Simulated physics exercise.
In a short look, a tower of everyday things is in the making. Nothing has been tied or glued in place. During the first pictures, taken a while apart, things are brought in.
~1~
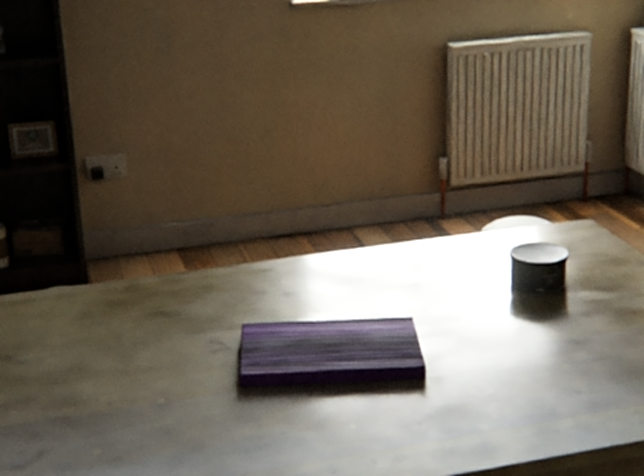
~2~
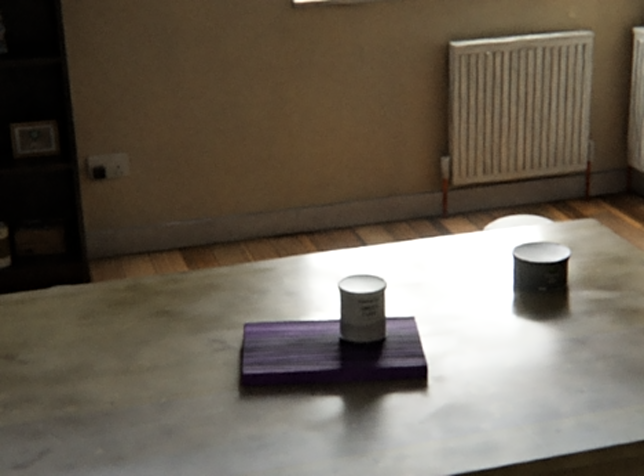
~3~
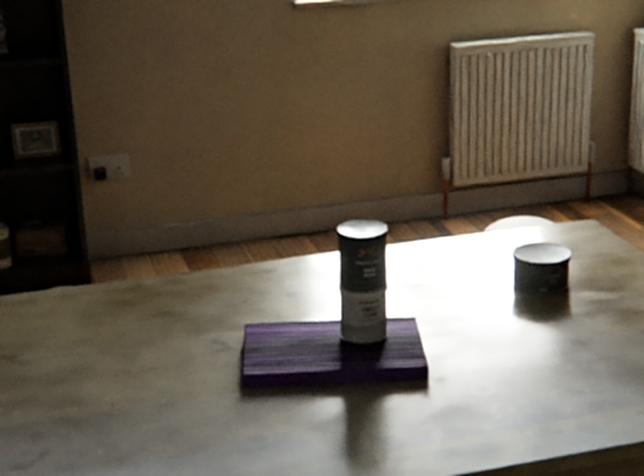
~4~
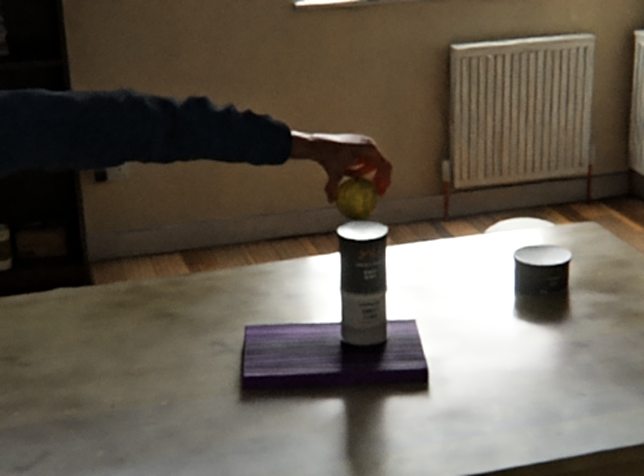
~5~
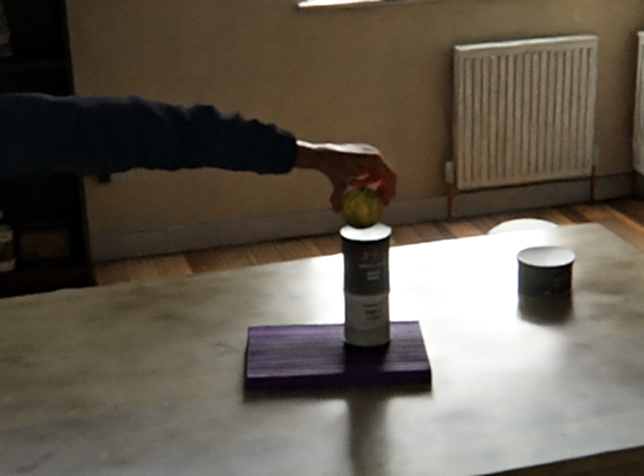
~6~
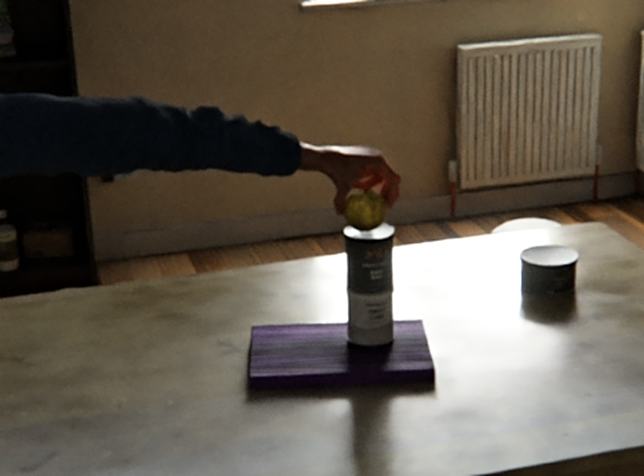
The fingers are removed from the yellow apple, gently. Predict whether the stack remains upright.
Stays together.
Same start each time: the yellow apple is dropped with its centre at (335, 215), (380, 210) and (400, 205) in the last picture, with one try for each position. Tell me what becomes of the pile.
The pile goes down at first, does not fall second and goes down third.
Then, 0.10 s after the last picture, nothing has stirred.
Then, 0.40 s after the last picture, yellow apple resting near (365, 211).
At rest, all 5 in place. Seen from the same camera at the end, yellow apple near (365, 211). The pile keeps its balance.
